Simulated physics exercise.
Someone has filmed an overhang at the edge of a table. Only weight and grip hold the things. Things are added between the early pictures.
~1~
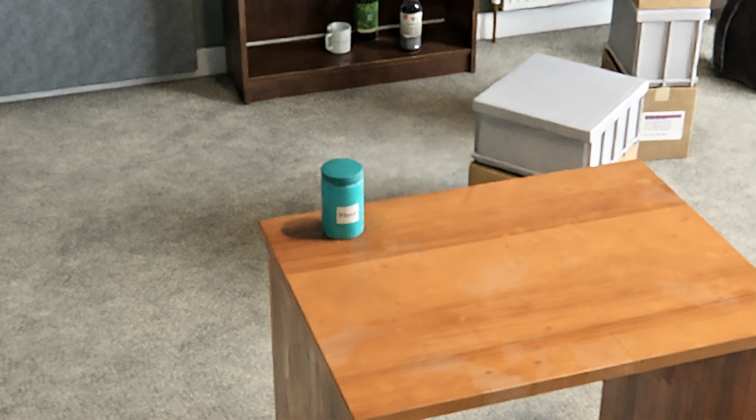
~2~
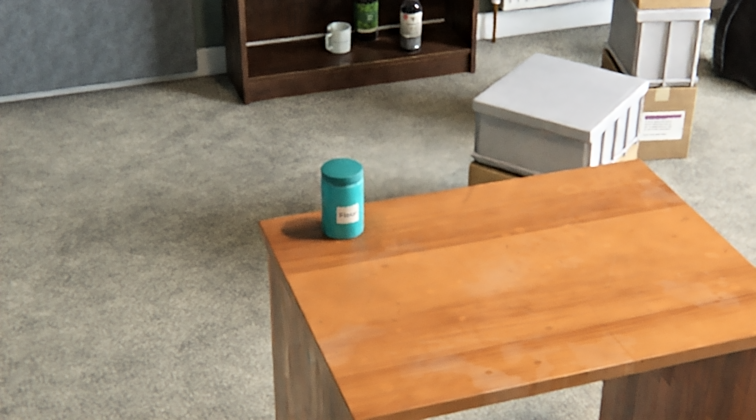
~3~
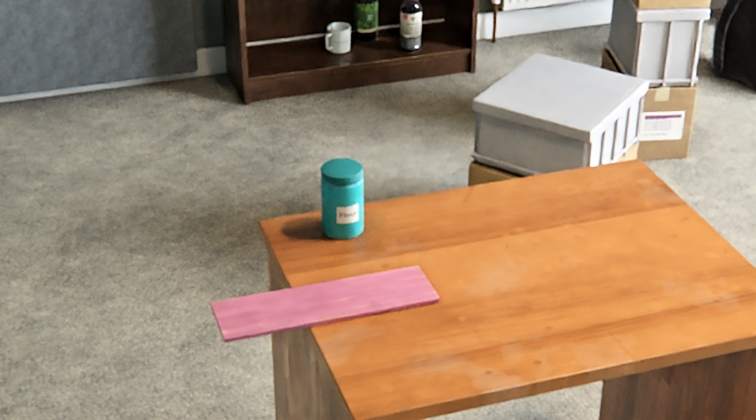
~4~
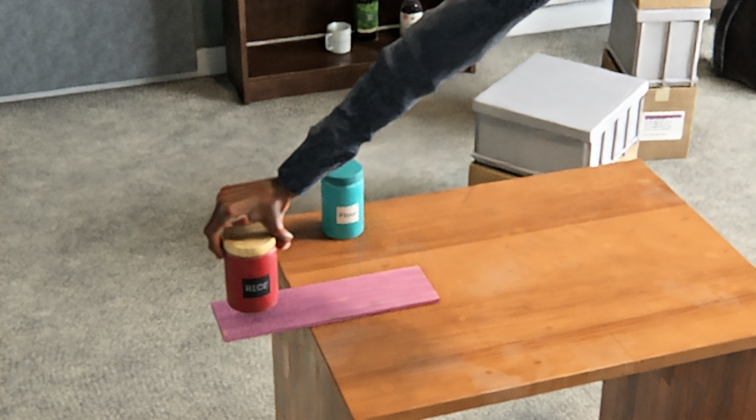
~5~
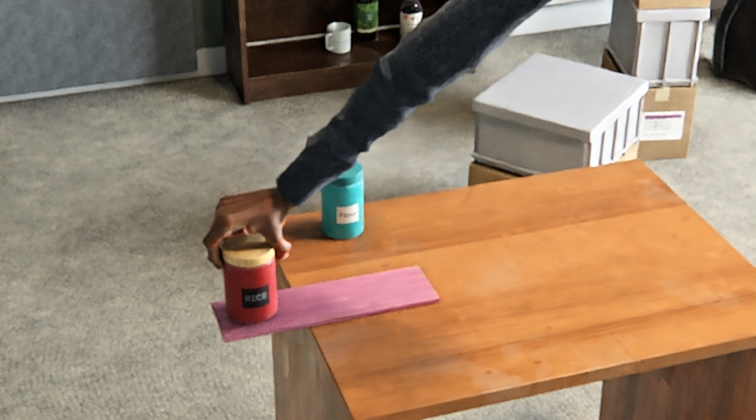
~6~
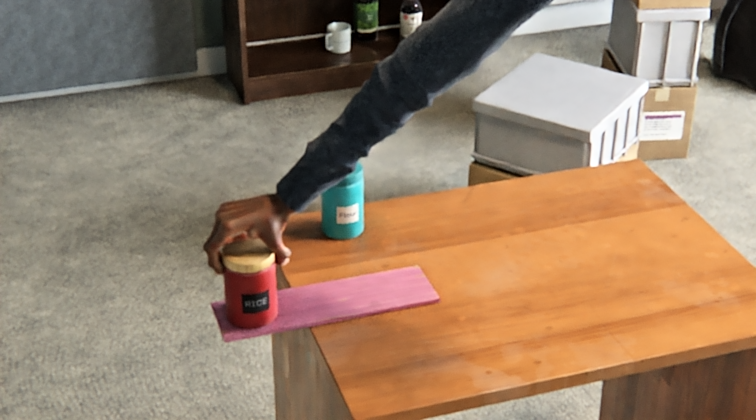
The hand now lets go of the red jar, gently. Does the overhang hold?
The board goes over.
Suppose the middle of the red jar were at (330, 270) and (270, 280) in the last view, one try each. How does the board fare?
First try: It stays on the table; second try: It comes down.
Then, 0.40 s after the last picture, red jar now down on the floor or falling; pink board tipped 72° from how it was.
Then, 0.50 s after the last picture, pink board now down on the floor or falling.
Then, 0.70 s after the last picture, things are still on the move.
At rest, down on the floor or falling, red jar and pink board; turquoise jar in place. The board comes down.
